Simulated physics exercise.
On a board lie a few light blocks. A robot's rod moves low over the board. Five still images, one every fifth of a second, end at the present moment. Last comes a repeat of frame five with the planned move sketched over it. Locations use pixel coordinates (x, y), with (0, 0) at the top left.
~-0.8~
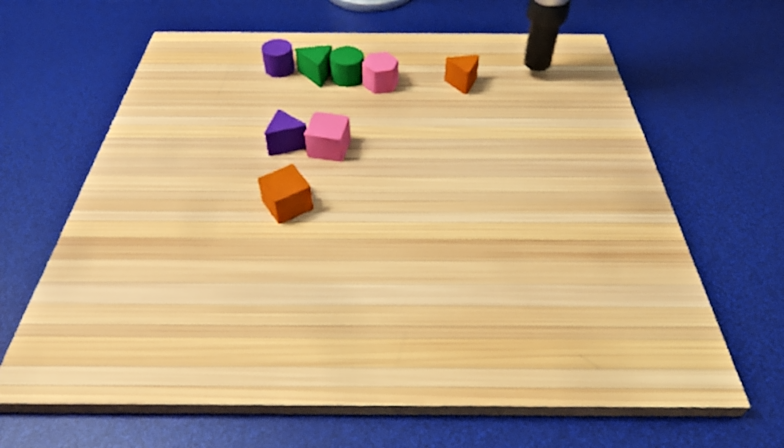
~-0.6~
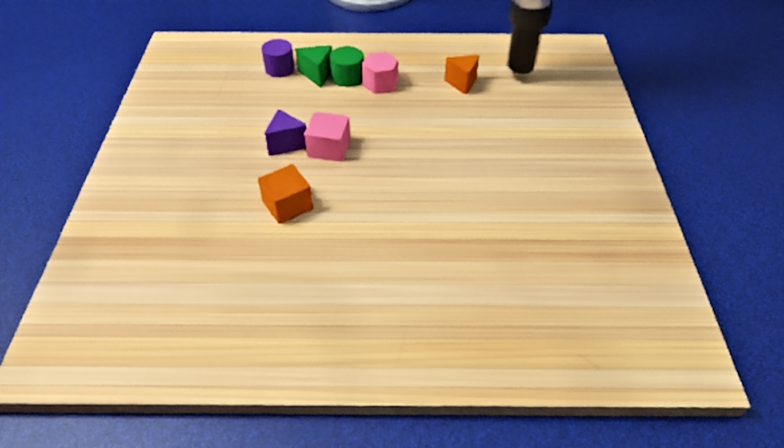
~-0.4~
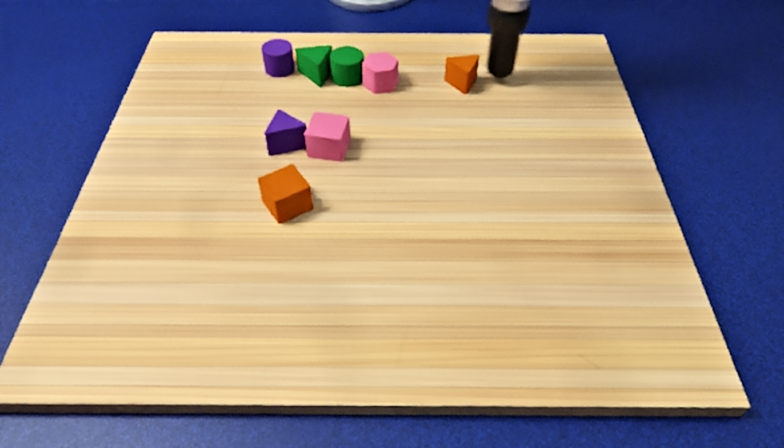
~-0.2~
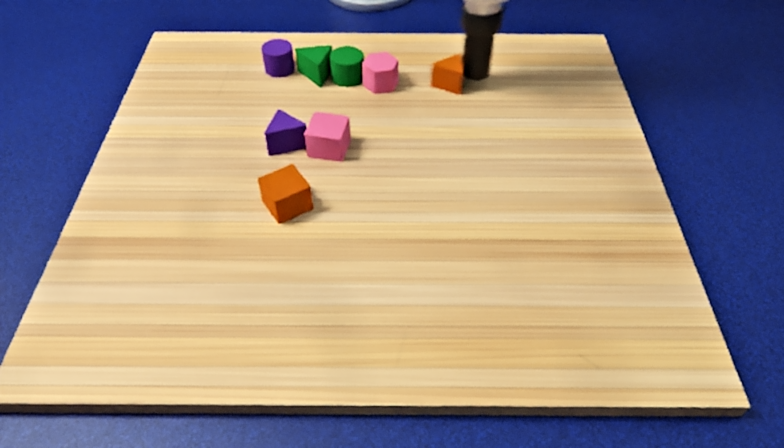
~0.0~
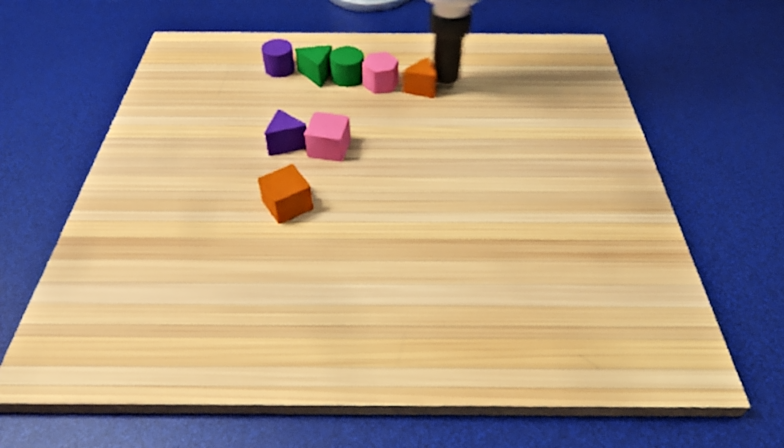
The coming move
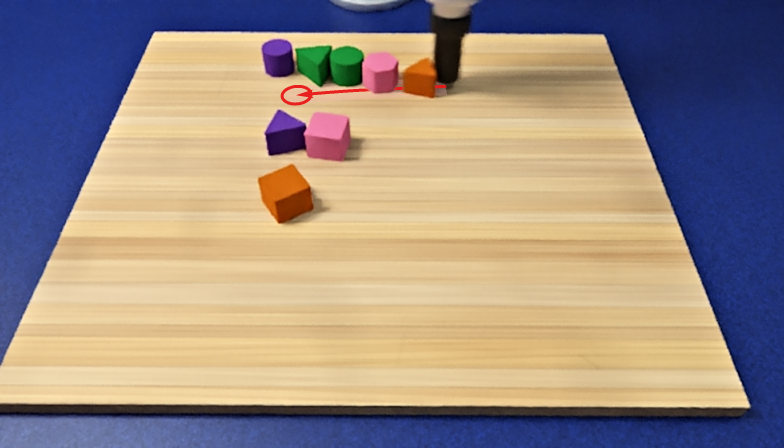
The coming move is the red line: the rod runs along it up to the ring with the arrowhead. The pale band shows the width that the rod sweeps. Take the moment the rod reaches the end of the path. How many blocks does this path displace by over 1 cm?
A group of three or more is moved.
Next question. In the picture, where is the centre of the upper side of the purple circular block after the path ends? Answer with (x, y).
The centre of its top face lies at (258, 45).
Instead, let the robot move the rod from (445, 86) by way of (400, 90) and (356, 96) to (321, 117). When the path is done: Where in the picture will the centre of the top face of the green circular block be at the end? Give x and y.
If I read the scene right, the answer is (327, 42).
The drawn path runs straight from (445, 86) to (297, 95).
The first path, step by step. One third of the way, rod (396, 79); purple circular block (271, 46); green triangular block (308, 49), turned 20° anticlockwise; green circular block (337, 51); pink six-sided block (364, 62), turned 20° clockwise; orange triangular block (379, 79), turned 20° anticlockwise.
Two thirds of the way, rod (346, 82); purple circular block (260, 45); green triangular block (290, 47), turned 50° anticlockwise; green circular block (321, 38); pink six-sided block (323, 56), turned 70° clockwise; orange triangular block (364, 83), turned 85° anticlockwise.
At the end, rod (295, 85); purple circular block (258, 45); green triangular block (285, 42), turned 85° anticlockwise; green circular block (322, 35); pink six-sided block (305, 54), turned 125° clockwise; orange triangular block (364, 83), turned 85° anticlockwise.
